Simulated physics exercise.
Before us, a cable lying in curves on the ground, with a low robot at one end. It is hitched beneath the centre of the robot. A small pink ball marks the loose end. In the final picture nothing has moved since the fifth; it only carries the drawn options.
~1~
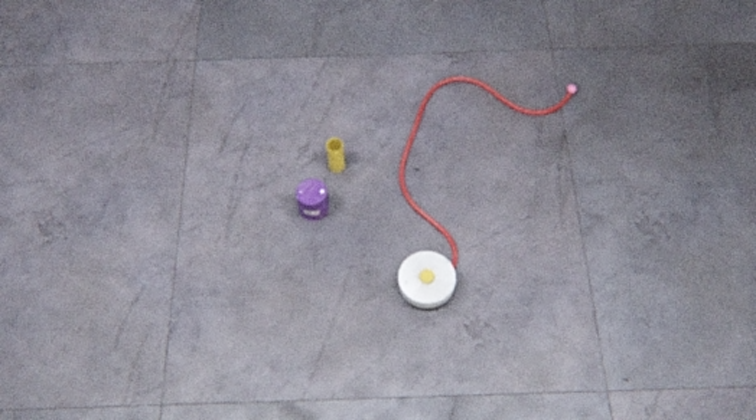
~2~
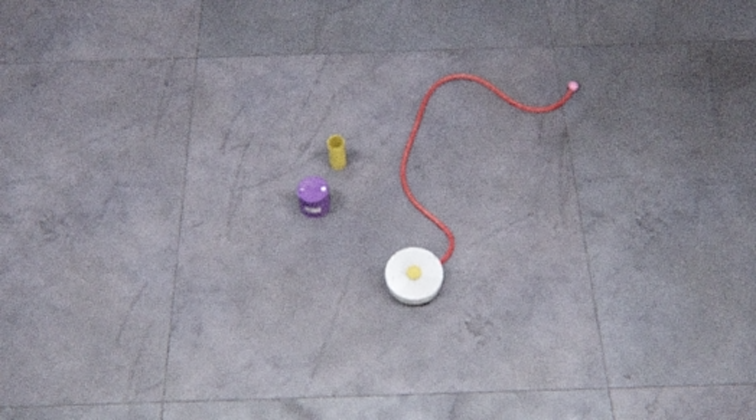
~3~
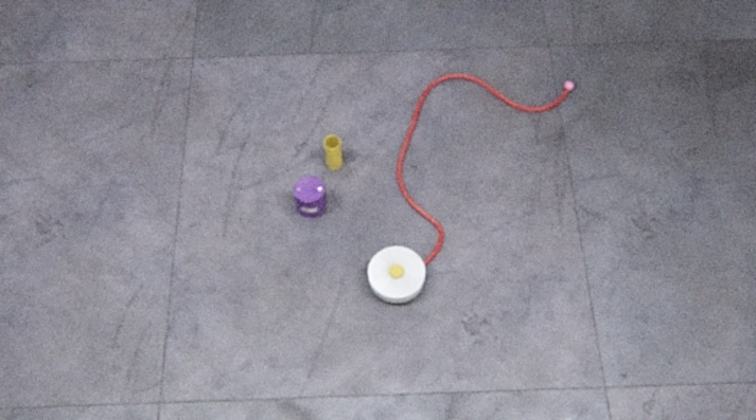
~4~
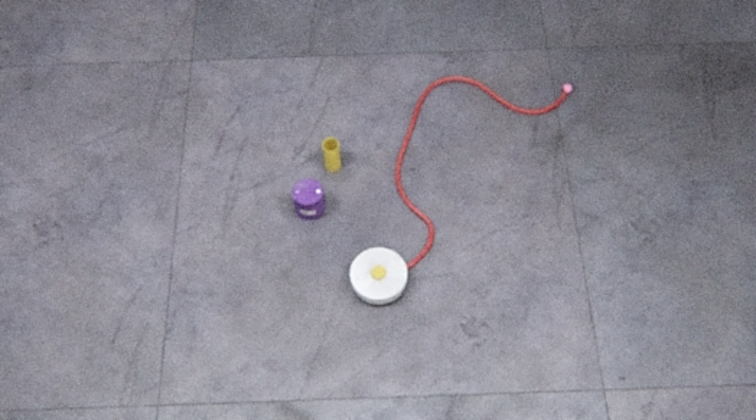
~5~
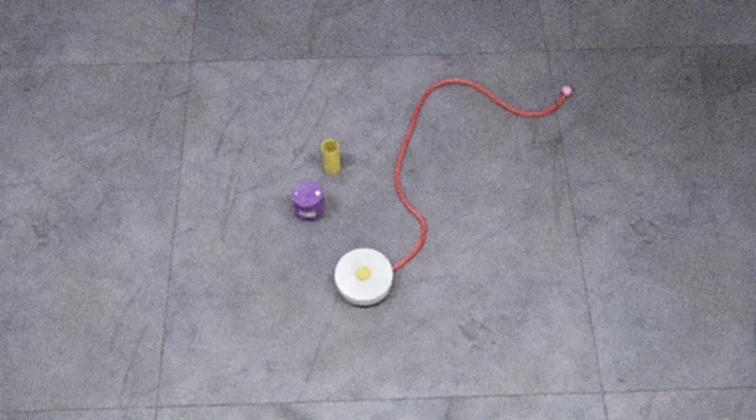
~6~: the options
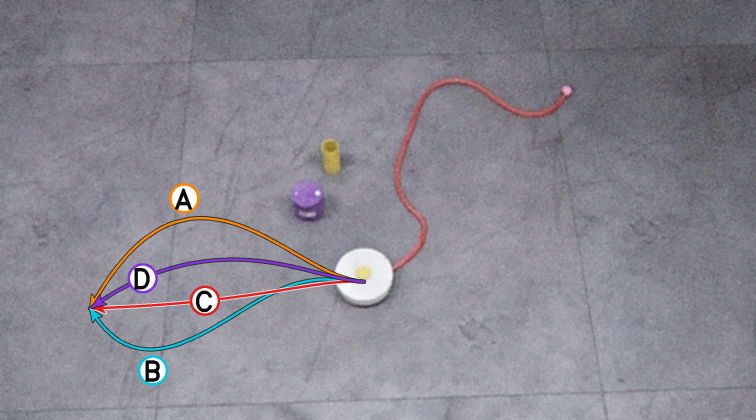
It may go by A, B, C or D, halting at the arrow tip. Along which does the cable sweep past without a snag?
B.
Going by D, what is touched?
The purple keg.
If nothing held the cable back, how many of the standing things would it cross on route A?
It sweeps two.
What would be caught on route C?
It meets the purple keg.
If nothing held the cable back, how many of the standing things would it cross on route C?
It sweeps one.
On the marked copy, A from (364, 282) via (221, 220) to (90, 309); B from (364, 282) via (220, 324) to (90, 309); C from (364, 282) via (226, 298) to (93, 308); D from (364, 282) via (231, 260) to (92, 307).
Taking B. A third of the way, robot (254, 298), middle of the cable (405, 146), free end (567, 91).
Two thirds of the way, robot (145, 346), middle of the cable (349, 218), free end (520, 111).
When it is over, robot (87, 305), middle of the cable (319, 236), free end (493, 125); nothing has been touched.
As for the rest, A meets the yellow post and purple keg; C meets the purple keg; D meets the purple keg.
